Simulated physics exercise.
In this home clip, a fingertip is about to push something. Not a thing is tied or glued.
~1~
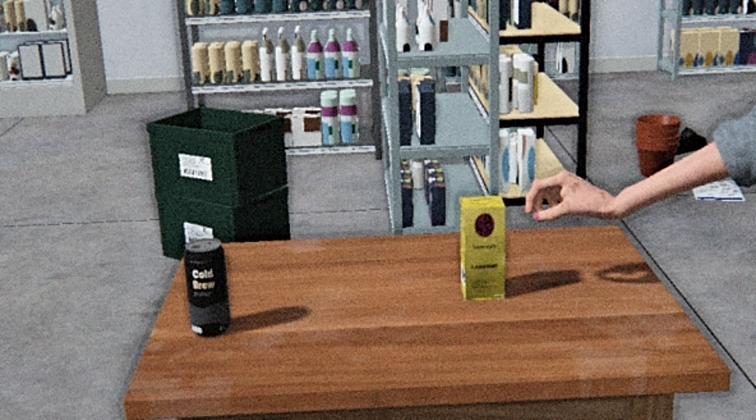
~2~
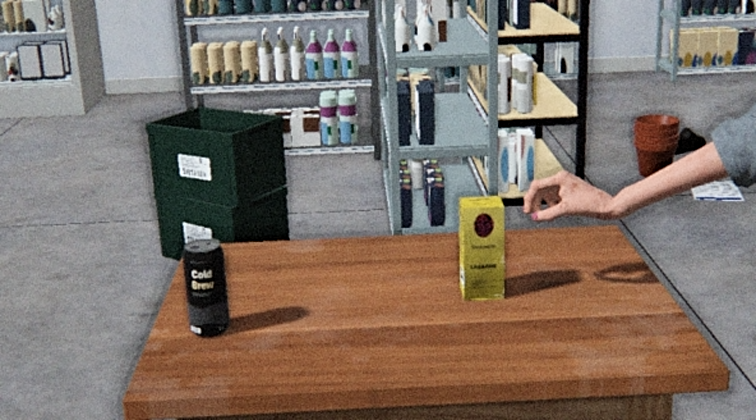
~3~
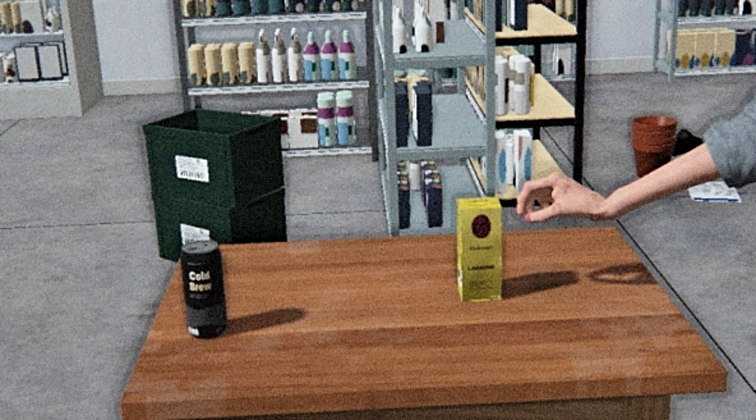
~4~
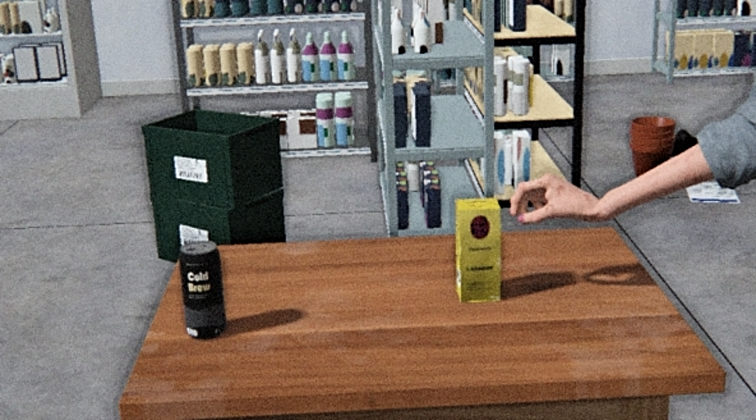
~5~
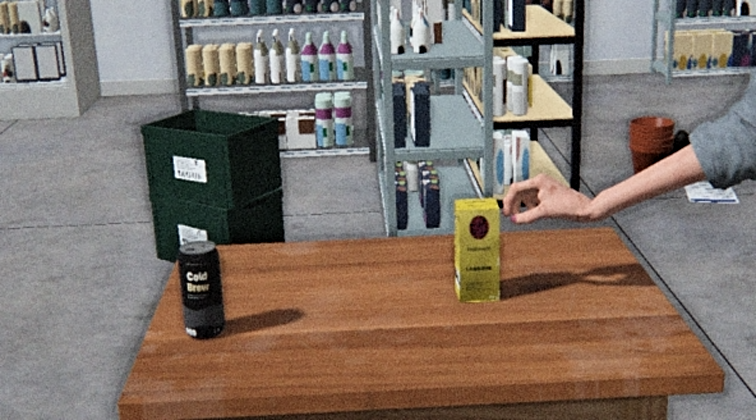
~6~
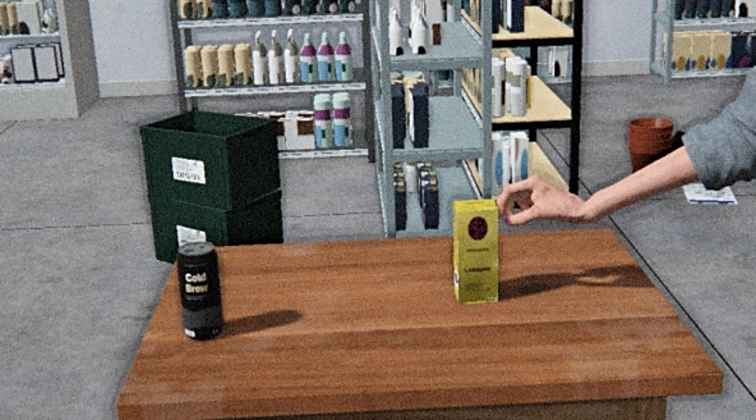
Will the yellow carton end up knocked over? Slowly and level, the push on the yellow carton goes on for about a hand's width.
Honestly, it doesn't stay up after that.
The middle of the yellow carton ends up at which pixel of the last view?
It ends up near (388, 282).
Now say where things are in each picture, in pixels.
In the first frame, yellow carton (483, 248).
In the second frame, yellow carton (482, 248).
In the third frame, yellow carton (479, 249).
In the fourth frame, yellow carton (478, 250).
In the fifth frame, yellow carton (477, 250).
In the sixth frame, yellow carton (476, 251).
Then, 0.50 s on from there, yellow carton turned 19° from how it was put near (458, 248).
Then, 0.90 s on from there, yellow carton turned 71° from how it was put near (416, 267).
Then, 1.00 s on from there, yellow carton on its side near (397, 277).
In the end, toppled on the table, yellow carton. At the end, from the last picture's camera, yellow carton near (388, 282).
